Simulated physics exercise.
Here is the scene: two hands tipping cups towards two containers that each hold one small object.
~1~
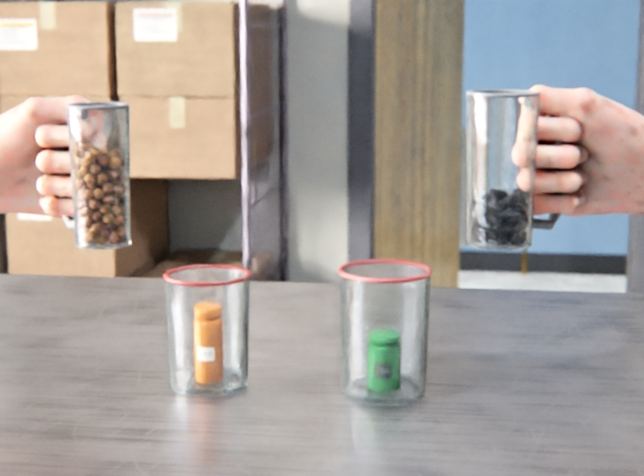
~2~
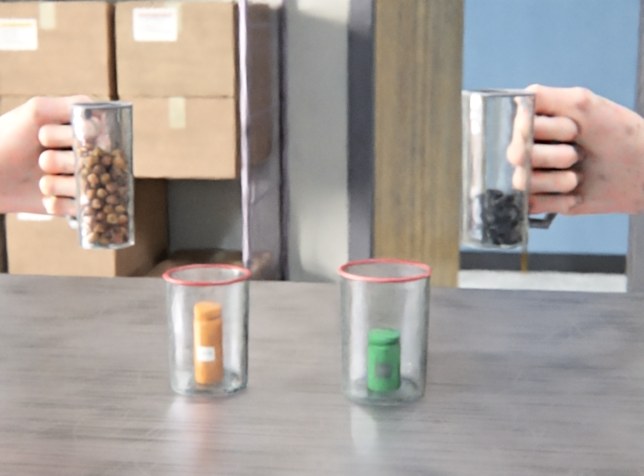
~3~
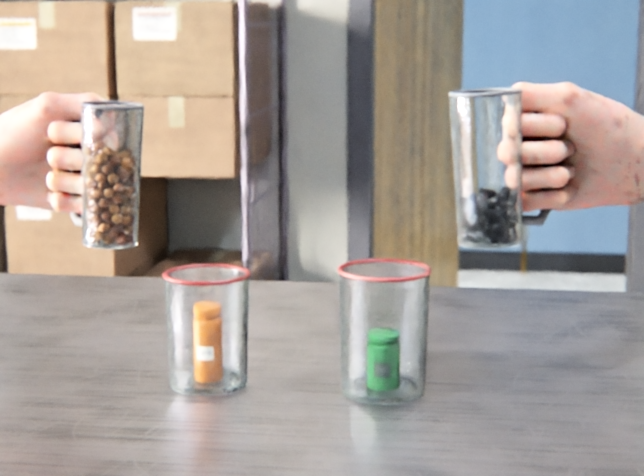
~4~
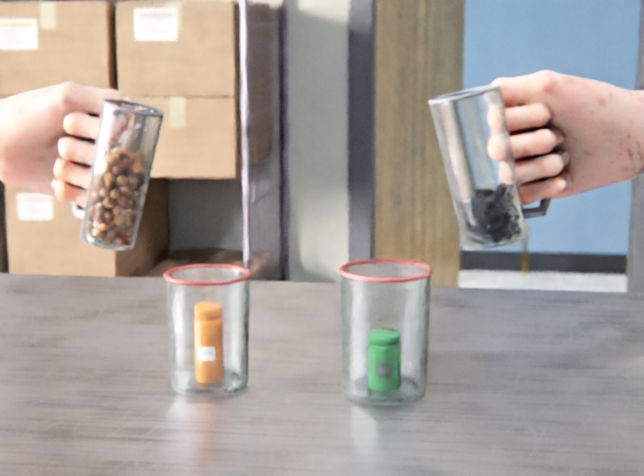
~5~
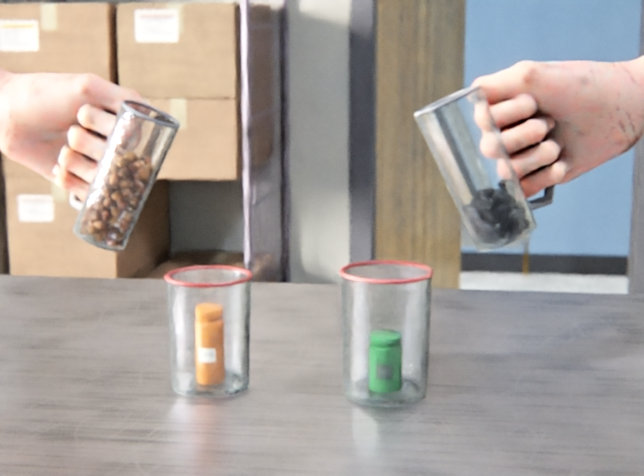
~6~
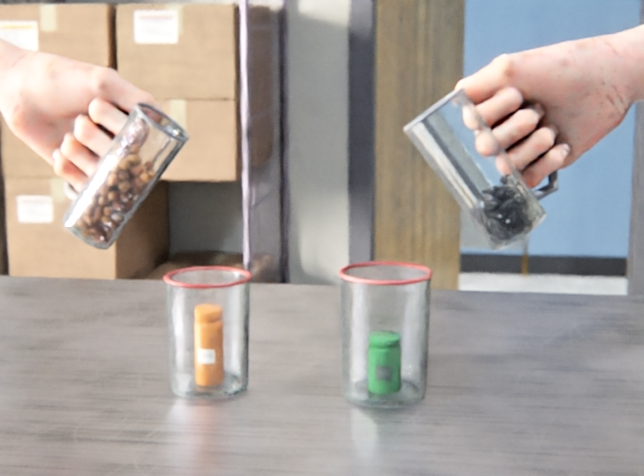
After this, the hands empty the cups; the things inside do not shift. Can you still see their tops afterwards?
Left: Showing, right: Showing.
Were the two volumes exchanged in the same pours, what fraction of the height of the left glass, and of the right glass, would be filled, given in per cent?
35 and 50.
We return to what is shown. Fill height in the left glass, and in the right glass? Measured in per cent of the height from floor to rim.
Roughly 55 % for the left and 35 % for the right.
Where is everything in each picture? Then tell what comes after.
In the first frame, small canister in the left glass near (209, 344), reaching well over half way up; left cup near (101, 175), two thirds full of cereal balls; small canister in the right glass near (384, 361), reaching about half way up; right cup near (501, 169), a third full of black beans.
In the second frame, left cup near (104, 175), upright; right cup near (497, 168), upright.
In the third frame, left cup near (111, 175), tipped 3°; right cup near (488, 168), tipped 3°.
In the fourth frame, left cup near (120, 175), tipped 13°; right cup near (480, 168), tipped 13°.
In the fifth frame, left cup near (125, 177), tipped 25°; right cup near (477, 169), tipped 25°.
In the sixth frame, small canister in the left glass near (209, 346); left cup near (124, 178), tipped 36°; small canister in the right glass near (385, 363); right cup near (477, 171), tipped 36°.
Then, 0.46 s on from there, left glass empty, all of its cupful still in the cup; right glass empty, all of its cupful still in the cup.
Then, 0.86 s on from there, left glass nearly empty, the bulk of its cupful still in the cup; right glass empty, all of its cupful still in the cup.
Then, 1.21 s on from there, left glass a third full, none of its cupful still in the cup; right glass nearly empty, none of its cupful still in the cup.
In the end, left glass half full (surface near (209, 324)), nothing beside it; right glass a third full (surface near (385, 350)), nothing beside it; the left thing is still showing; the right thing is still showing.
